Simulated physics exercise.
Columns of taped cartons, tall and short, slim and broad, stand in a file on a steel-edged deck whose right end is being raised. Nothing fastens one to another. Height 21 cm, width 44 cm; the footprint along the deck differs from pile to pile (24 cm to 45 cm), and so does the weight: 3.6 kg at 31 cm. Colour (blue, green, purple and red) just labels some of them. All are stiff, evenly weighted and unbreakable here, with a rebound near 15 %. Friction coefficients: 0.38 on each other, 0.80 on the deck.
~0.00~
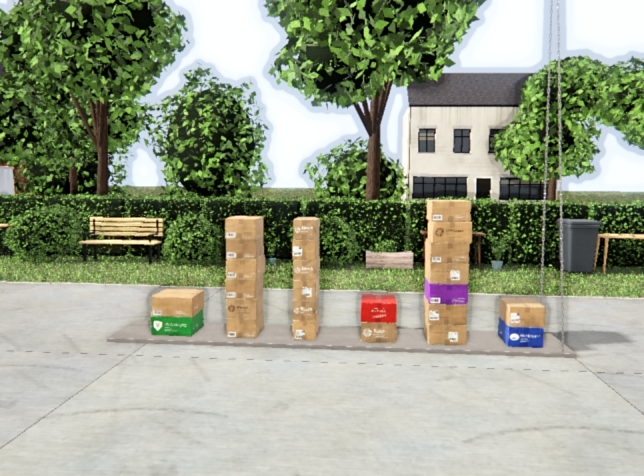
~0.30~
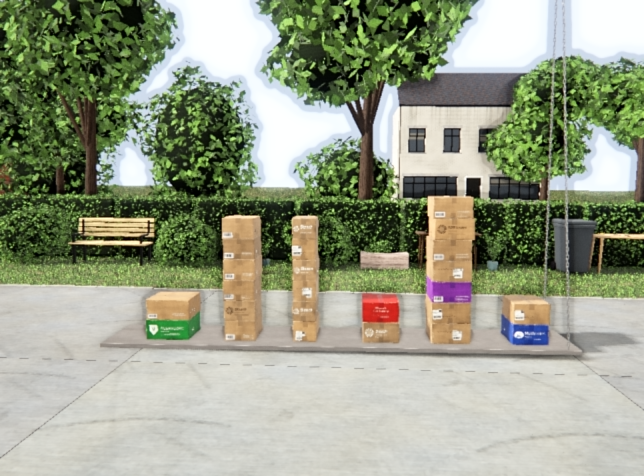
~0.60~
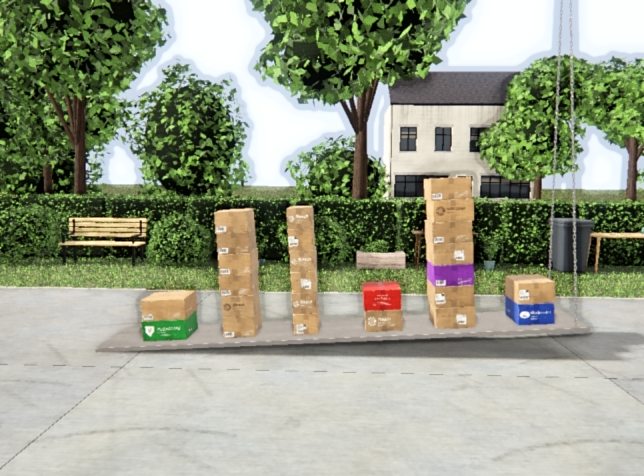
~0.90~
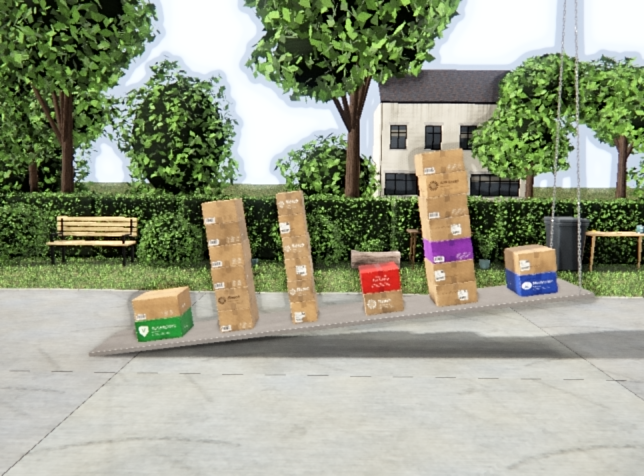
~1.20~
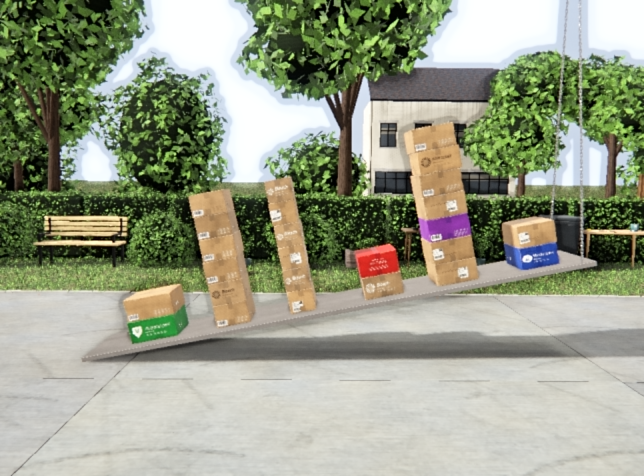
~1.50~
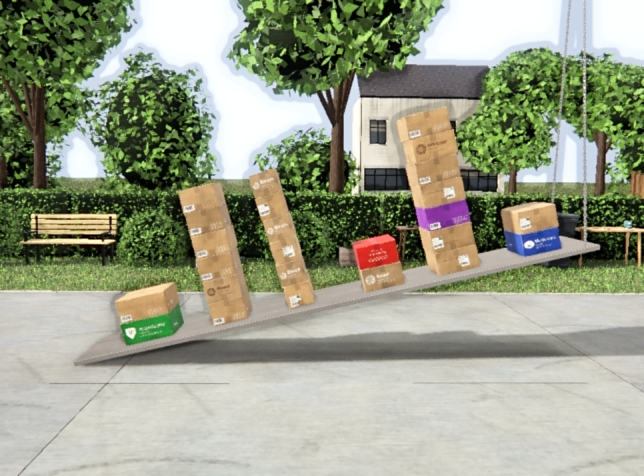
In the video, stacks of taped cardboard boxes, some with green, red, purple and blue labels, stand on a flat deck outdoors as cables raise its right end, and the stacks tilt leftward with the steepening slope.
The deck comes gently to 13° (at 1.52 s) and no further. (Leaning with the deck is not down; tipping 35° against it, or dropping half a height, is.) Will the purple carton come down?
It drops.
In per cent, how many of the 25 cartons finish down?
Roughly 75 per cent of them.
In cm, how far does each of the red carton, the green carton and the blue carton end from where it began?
Red 60, green 10, blue 100.
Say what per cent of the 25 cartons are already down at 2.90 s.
70 per cent by then.
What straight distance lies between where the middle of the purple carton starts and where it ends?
About 95 cm.
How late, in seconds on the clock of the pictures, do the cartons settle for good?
Around 5.5 s.
By 2.22 s, slope 13°; 6 of the 25 cartons down; purple carton tilted 15°.
By 2.90 s, slope 13°; 17 of the 25 cartons down; purple carton tilted 31°; red carton moved 9 cm.
When it is over (5.5 s), slope 13°; 19 of the 25 cartons down; purple carton tilted 11°, 18 cm lower; red carton tilted 60°, 10 cm lower; green carton moved 23 mm. In pixels of the last frame, middles, purple carton near (376, 248), red carton near (340, 270).
